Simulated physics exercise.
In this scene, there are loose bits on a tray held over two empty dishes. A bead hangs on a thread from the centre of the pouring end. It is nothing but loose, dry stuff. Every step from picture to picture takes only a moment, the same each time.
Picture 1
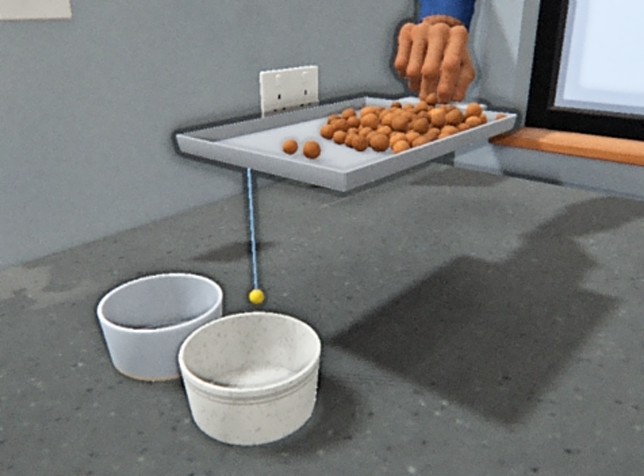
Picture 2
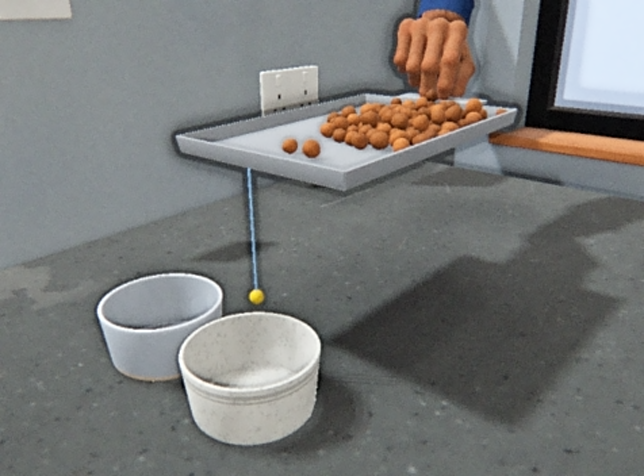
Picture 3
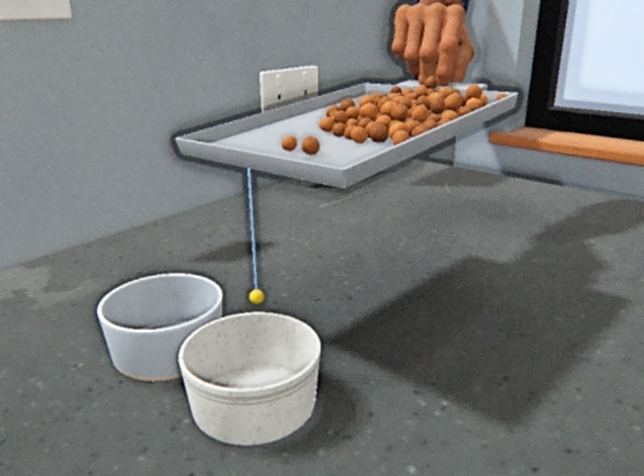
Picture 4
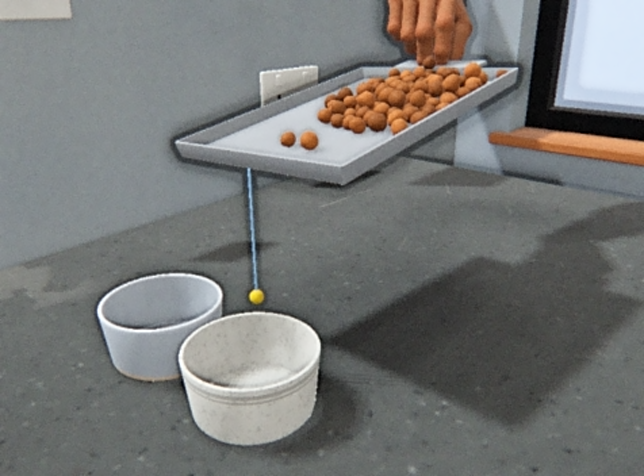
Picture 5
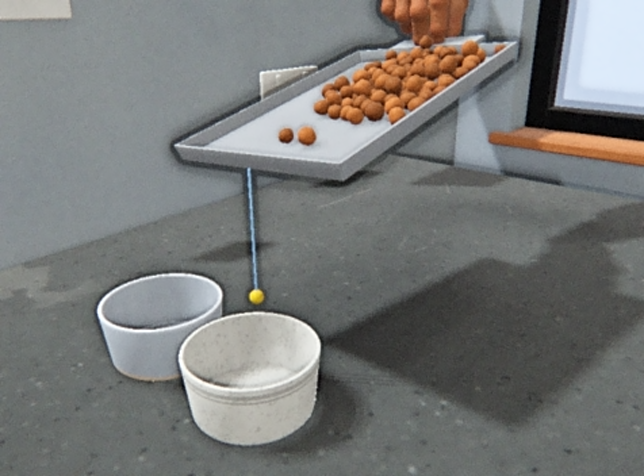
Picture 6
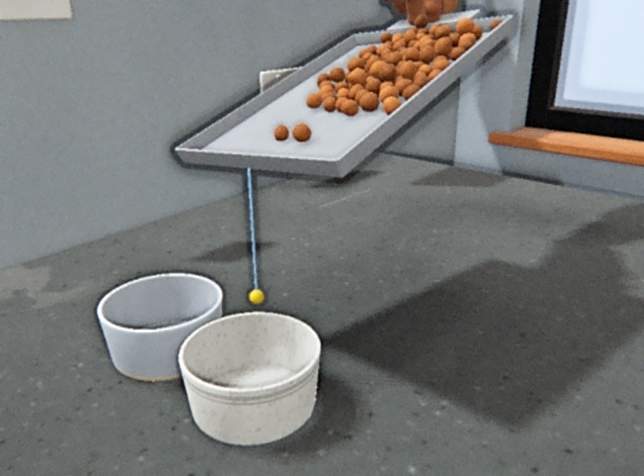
A hand raises the far end of a tray of hazelnuts above two empty dishes.
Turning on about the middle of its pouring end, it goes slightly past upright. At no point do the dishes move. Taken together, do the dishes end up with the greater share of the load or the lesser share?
They end up with the greater share.
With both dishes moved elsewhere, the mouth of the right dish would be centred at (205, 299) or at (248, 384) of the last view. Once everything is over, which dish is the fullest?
Well, the right-side one at the first spot and the left-side one at the second.
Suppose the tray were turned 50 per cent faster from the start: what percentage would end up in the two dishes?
I'd say near 60 per cent.
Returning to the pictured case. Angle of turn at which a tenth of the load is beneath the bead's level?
The angle is roughly 70° at that point.
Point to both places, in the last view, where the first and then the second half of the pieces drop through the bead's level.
Close to (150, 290), then close to (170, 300).
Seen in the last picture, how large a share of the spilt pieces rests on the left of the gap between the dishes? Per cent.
It comes to about 90 percent.
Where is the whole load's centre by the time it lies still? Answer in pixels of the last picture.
It settles centred around (166, 352).
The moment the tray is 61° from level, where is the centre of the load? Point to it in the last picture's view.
Mark it at roughly (230, 112) in the final frame.
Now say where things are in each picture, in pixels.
The first picture shows corners of the pouring end near (180, 135) and (344, 171), level; middle of the load near (405, 119), hazelnuts; left dish near (112, 346); right dish near (198, 404); bead on its thread near (257, 297).
The second picture shows corners of the pouring end near (180, 136) and (344, 170), level; middle of the load near (405, 116).
The third picture shows corners of the pouring end near (179, 138) and (343, 168), tipped barely, lowest at the left corner; middle of the load near (404, 106).
The fourth picture shows corners of the pouring end near (179, 141) and (341, 165), tipped a little, lowest at the left corner; middle of the load near (402, 90).
The fifth picture shows corners of the pouring end near (178, 145) and (339, 161), tipped a little, lowest at the left corner; middle of the load near (399, 75).
The sixth picture shows corners of the pouring end near (178, 148) and (337, 158), tipped clearly, lowest at the left corner; middle of the load near (395, 60); left dish near (112, 346); right dish near (198, 404).
Shortly afterwards, tray tipped steeply; the bulk on the tray; a little in the left dish; a little in the air.
Next, tray tipped right over; the bulk on the tray; only a few in the right dish; a little in the left dish; a little outside both; only a few in the air.
Some moments later, tray tipped past a quarter turn; near a quarter in the right dish; near half in the left dish; near a third outside both; only a few in the air.
In the end, tray tipped past a quarter turn; near a quarter in the right dish; near half in the left dish; near a third outside both; only a few in the air.
